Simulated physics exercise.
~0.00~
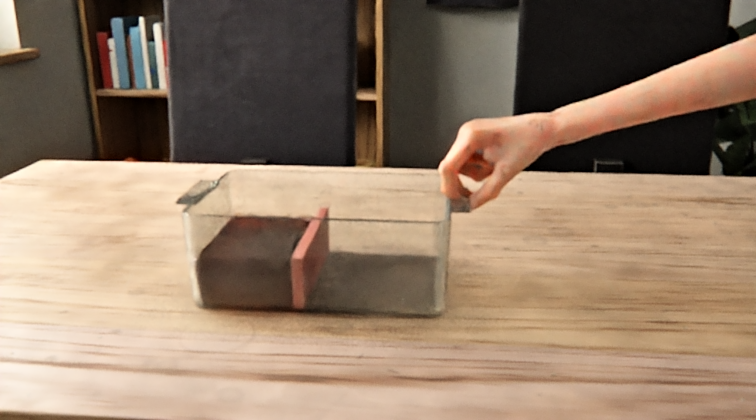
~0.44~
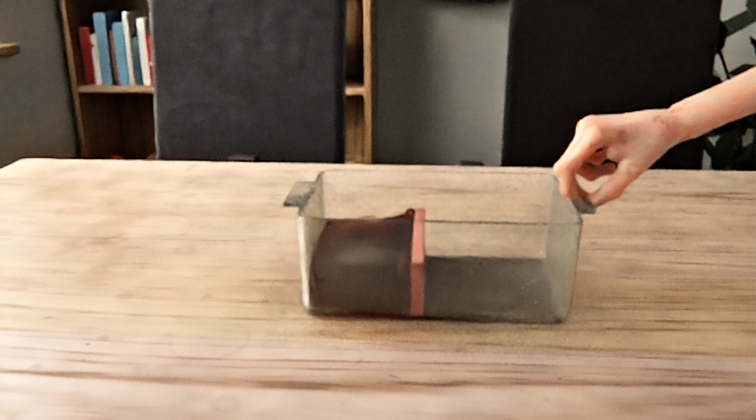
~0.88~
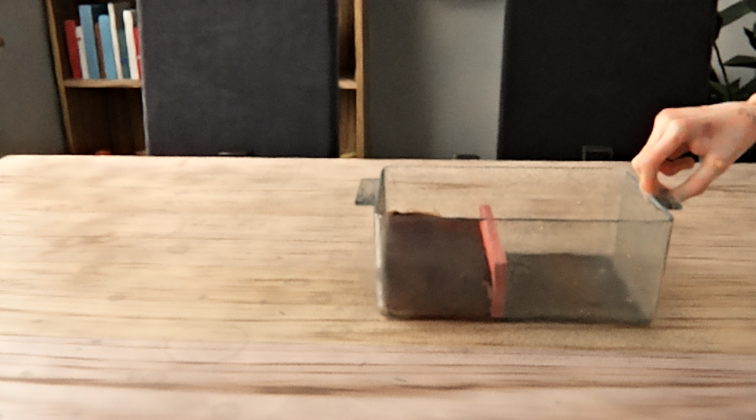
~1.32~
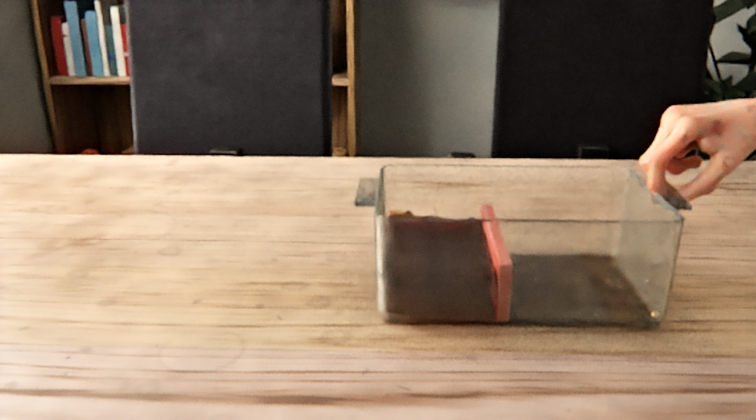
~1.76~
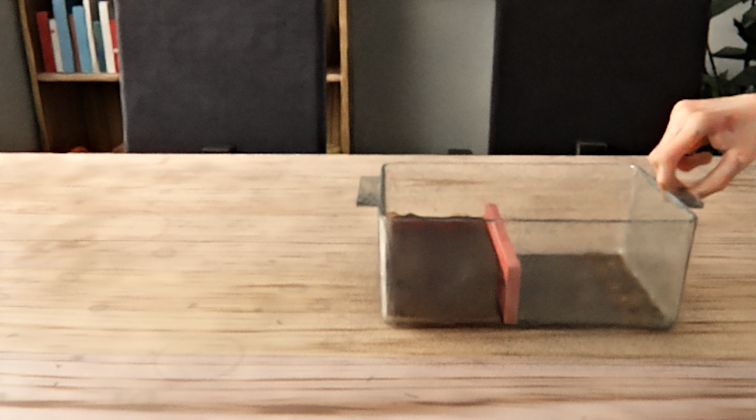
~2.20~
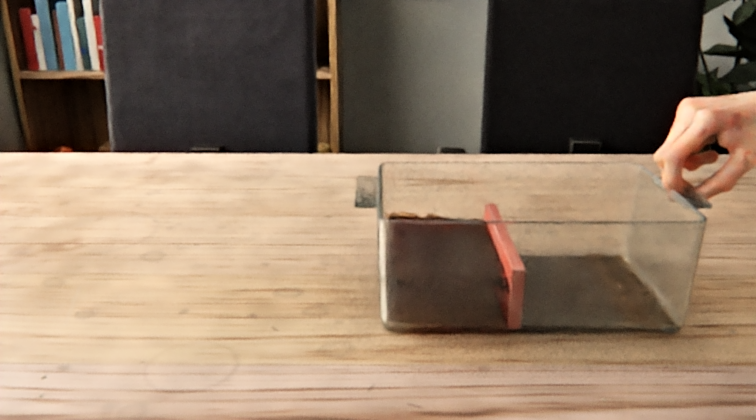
Clear divided tub of dark liquid being pulled right across a wooden table by a hand, then resting with its red divider upright.
